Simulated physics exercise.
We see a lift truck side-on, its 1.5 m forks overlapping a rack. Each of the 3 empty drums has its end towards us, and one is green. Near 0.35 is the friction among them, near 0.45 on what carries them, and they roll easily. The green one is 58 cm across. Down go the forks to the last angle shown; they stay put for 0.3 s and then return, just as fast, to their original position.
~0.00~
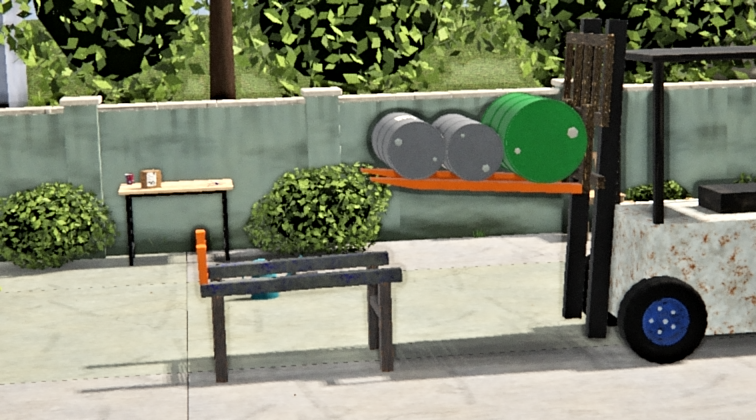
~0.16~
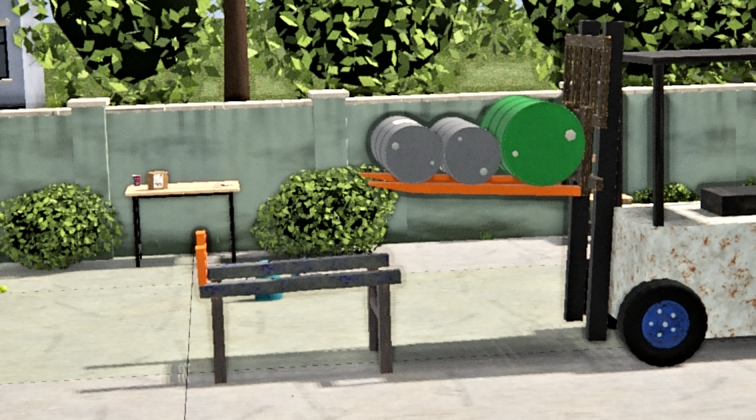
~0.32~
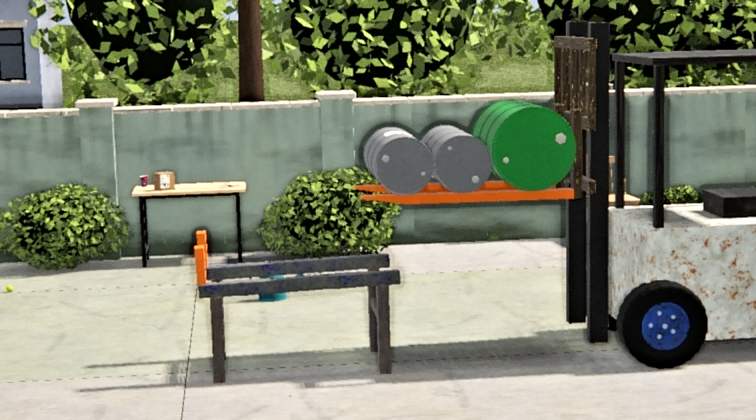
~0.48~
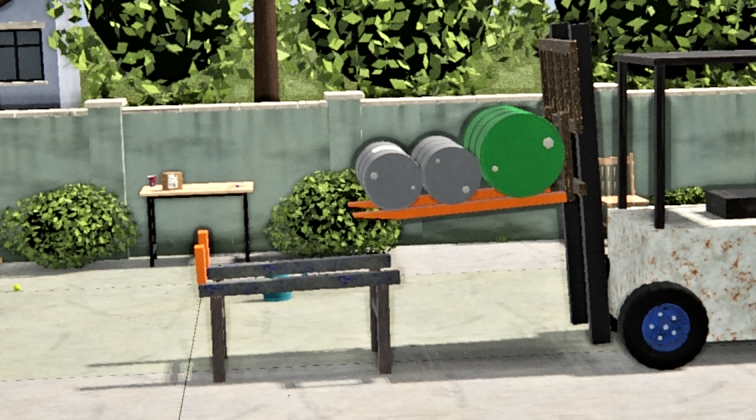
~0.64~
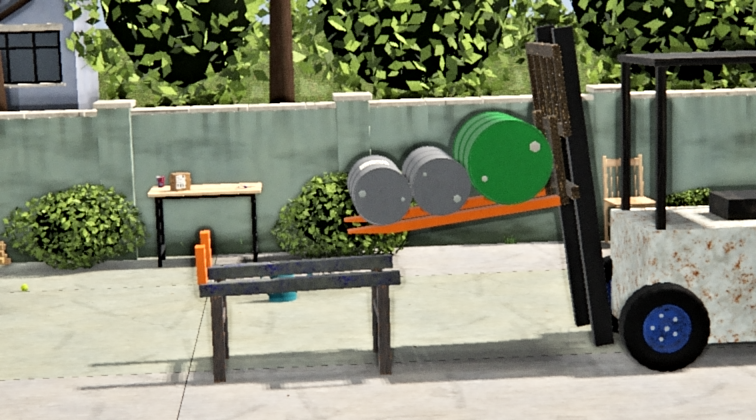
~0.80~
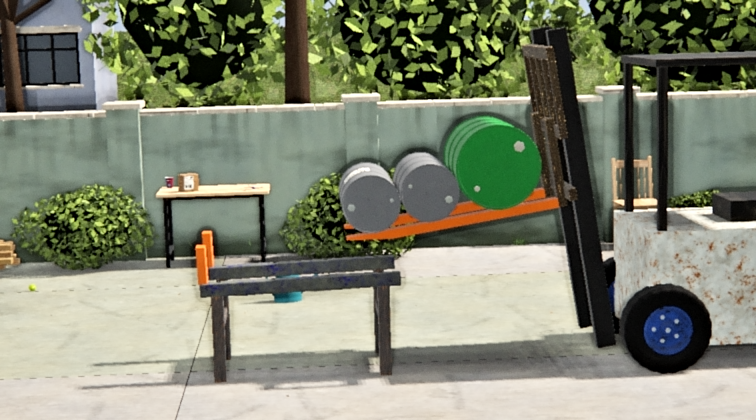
A forklift's orange forks, carrying two gray drums and a larger green one, tilted from slightly raised tips to a clear downward slope toward the left, above one end of a dark rack.
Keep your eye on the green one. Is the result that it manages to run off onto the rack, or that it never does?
It manages it.
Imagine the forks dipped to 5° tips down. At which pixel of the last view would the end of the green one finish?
I'd put it somewhere near (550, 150).
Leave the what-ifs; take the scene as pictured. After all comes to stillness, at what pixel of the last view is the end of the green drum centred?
(328, 184), roughly.
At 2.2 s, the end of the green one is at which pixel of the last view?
Around pixel (349, 146).
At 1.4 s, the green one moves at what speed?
Its speed is roughly 0.8 m/s.
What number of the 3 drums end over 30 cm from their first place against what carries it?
In all, 3.
After 1.4 s, green is on the forks, 60 cm from the tips, rolling left; 1 gone from the forks.
After 2.2 s, green is on the rack, 105 cm from the rack's far end, rolling left; 3 gone from the forks.
At rest (3.0 s), green is up on others, 90 cm from the rack's far end; 3 gone from the forks.
